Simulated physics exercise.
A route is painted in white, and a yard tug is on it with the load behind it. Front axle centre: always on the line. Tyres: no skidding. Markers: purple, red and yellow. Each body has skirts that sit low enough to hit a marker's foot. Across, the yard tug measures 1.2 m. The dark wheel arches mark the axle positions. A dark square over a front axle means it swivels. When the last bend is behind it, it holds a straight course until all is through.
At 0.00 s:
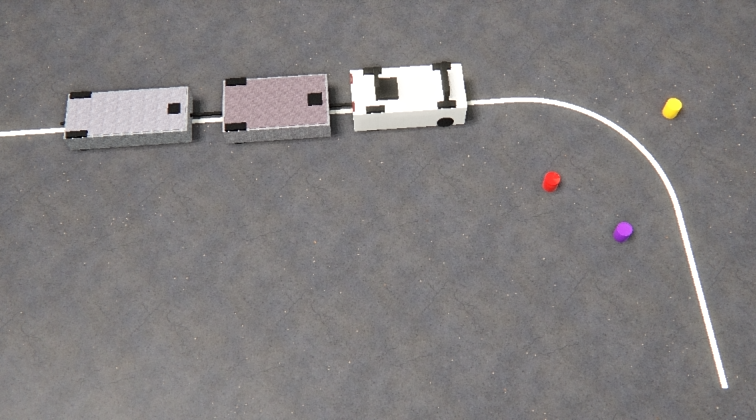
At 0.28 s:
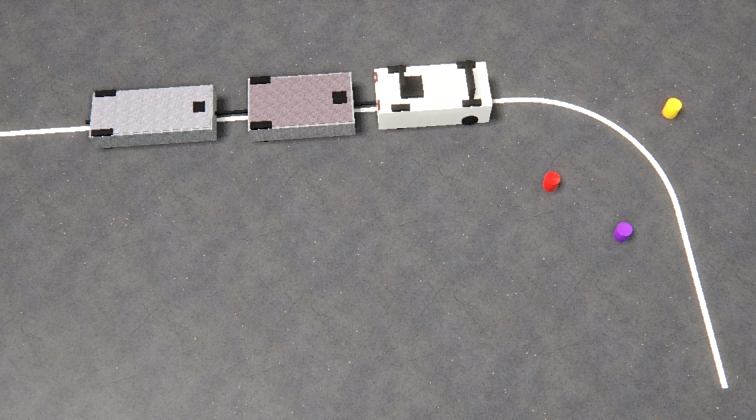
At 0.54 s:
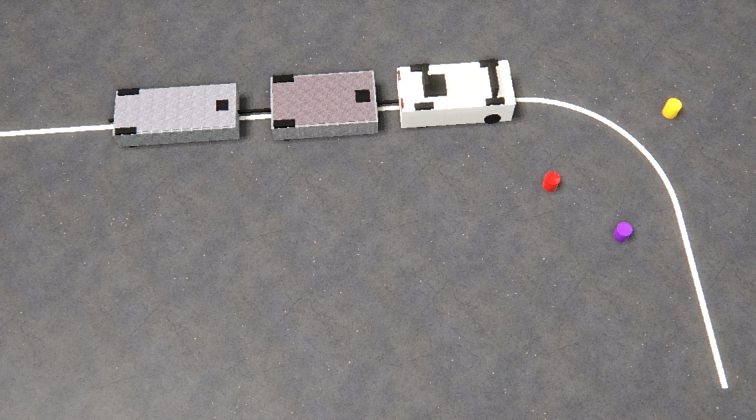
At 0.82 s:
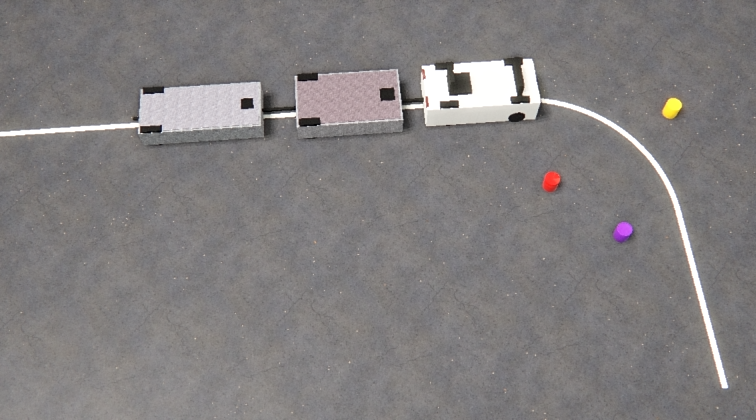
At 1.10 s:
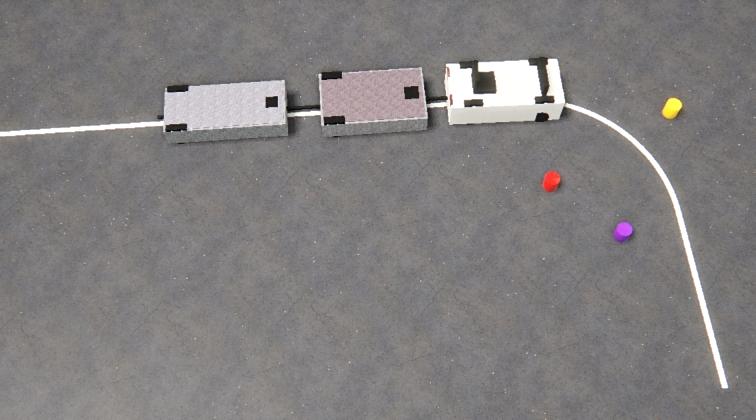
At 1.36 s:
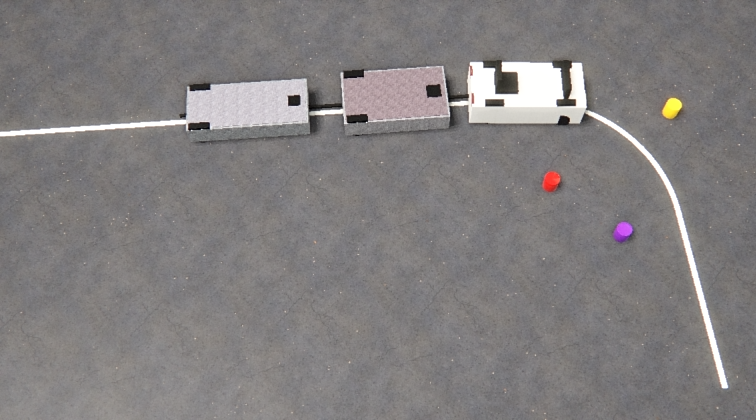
On a grey floor, a white vehicle pulls two trailers right along a white line.
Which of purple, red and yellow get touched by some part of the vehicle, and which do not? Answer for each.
Purple: Touched; red: Not touched; yellow: Not touched.
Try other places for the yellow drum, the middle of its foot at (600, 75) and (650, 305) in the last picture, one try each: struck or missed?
Try 1 untouched, try 2 touched.
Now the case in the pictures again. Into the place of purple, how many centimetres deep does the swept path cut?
Result - purple: 40.
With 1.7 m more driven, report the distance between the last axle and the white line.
About 0 cm.
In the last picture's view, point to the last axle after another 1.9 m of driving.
Somewhere around pixel (277, 101).
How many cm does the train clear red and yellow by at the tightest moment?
Spare: Red 10; yellow 30.
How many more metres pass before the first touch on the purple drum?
8.0 m.
Then, 2.4 s in, the last axle is at (282, 101) of the last picture, on the line; yellow has been passed with 30 cm to spare.
Then, 5.5 s in, the last axle is at (511, 111) of the last picture, 70 cm off the line; the first trailer has hit purple.
Then, 6.6 s in, the last axle is at (583, 152) of the last picture, 140 cm off the line; red has been passed with 10 cm to spare.
Then, 9.3 s in, the last axle is at (720, 371) of the last picture, 30 cm off the line; 1 of 3 struck in all.
